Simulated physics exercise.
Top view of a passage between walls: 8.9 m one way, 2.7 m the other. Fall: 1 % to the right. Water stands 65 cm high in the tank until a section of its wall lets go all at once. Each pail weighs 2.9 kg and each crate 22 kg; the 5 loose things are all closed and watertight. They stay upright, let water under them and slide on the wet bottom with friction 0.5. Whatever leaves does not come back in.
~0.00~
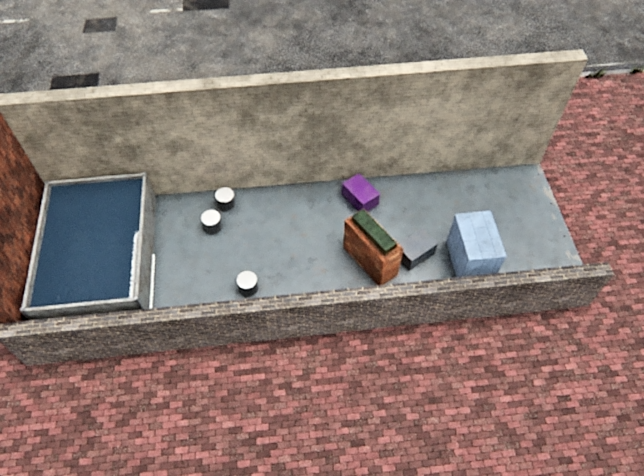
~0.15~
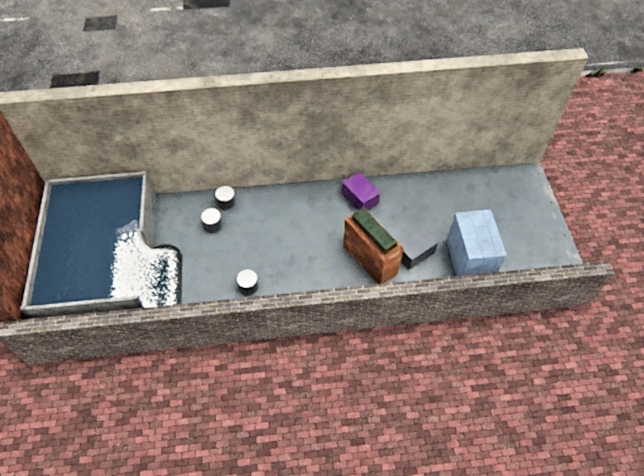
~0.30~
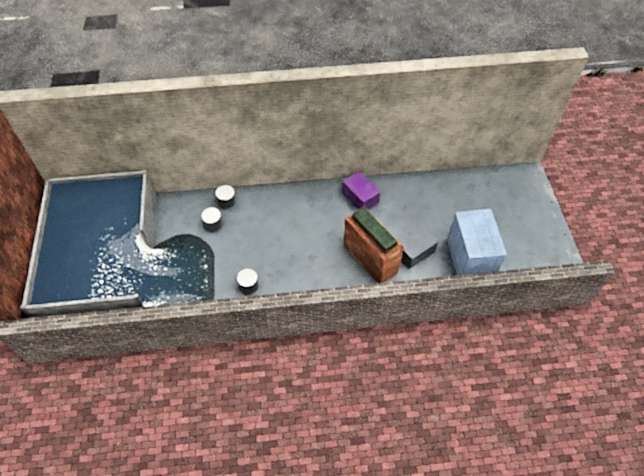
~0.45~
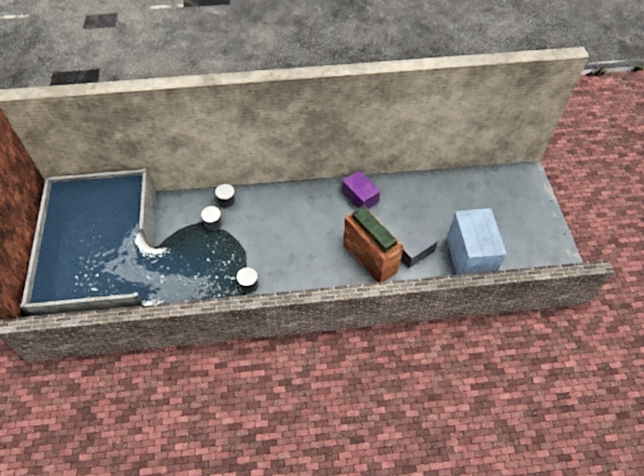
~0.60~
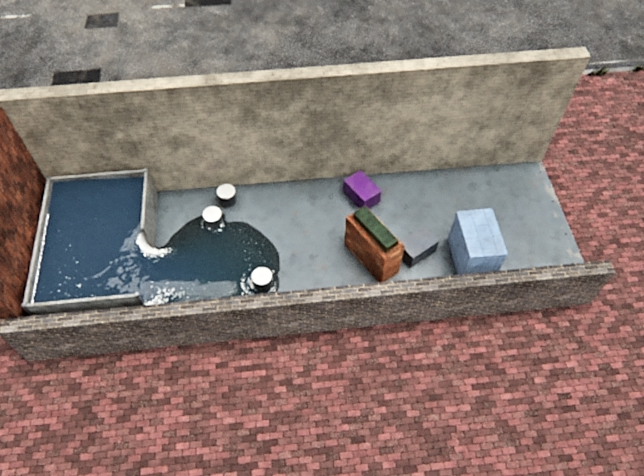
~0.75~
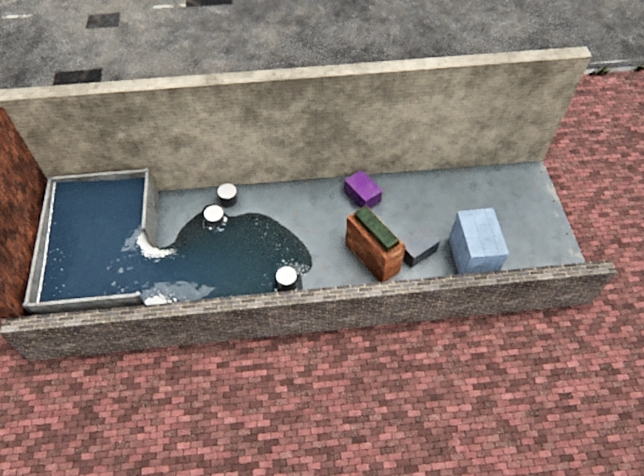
Water pours from the tank on the left and spreads rightward, shifting a white-topped cylinder.
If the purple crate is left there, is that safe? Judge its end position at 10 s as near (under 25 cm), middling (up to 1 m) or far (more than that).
Oh, that one ends up well away.
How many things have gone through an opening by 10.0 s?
Total: 1.
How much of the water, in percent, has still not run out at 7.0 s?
Roughly 72 percent.
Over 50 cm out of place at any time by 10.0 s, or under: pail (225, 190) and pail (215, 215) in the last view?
In order: Beyond the mark, beyond the mark.
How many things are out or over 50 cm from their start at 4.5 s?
Tally at that time: 2.
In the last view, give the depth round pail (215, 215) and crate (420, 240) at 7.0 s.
Depth approx. 7 cm / 8 cm.
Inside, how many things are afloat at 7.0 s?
At that moment 3.
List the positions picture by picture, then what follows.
The purple crate at (361, 189), on the bottom; 3.7 m2 under water; 0 of 5 have shifted, in the first picture.
The purple crate at (361, 187), on the bottom; water covers 4.5 m2; 0 of 5 have shifted, in the second picture.
The purple crate at (361, 187) rests on the ground; water covers 5.4 m2; 0 of 5 have shifted, in the third picture.
The purple crate at (361, 186), on the bottom; 6.3 m2 under water; 0 of 5 have shifted, in the fourth picture.
The purple crate at (362, 186), on the bottom; water covers 7.2 m2; 1 of 5 have shifted, in the fifth picture.
The purple crate at (363, 185) rests on the ground; water covers 8.2 m2; 1 of 5 have shifted, in the sixth picture.
After 2.0 s the purple crate is near (378, 178), 0.3 m from its start, aground; 0 of 5 are out; 1 afloat.
After 4.5 s the purple crate has gone out; 1 of 5 are out; 1 afloat.
After 7.0 s the purple crate has gone out; 1 of 5 are out; 3 afloat.
After 10.0 s the purple crate has gone out; 1 of 5 are out; 3 afloat.
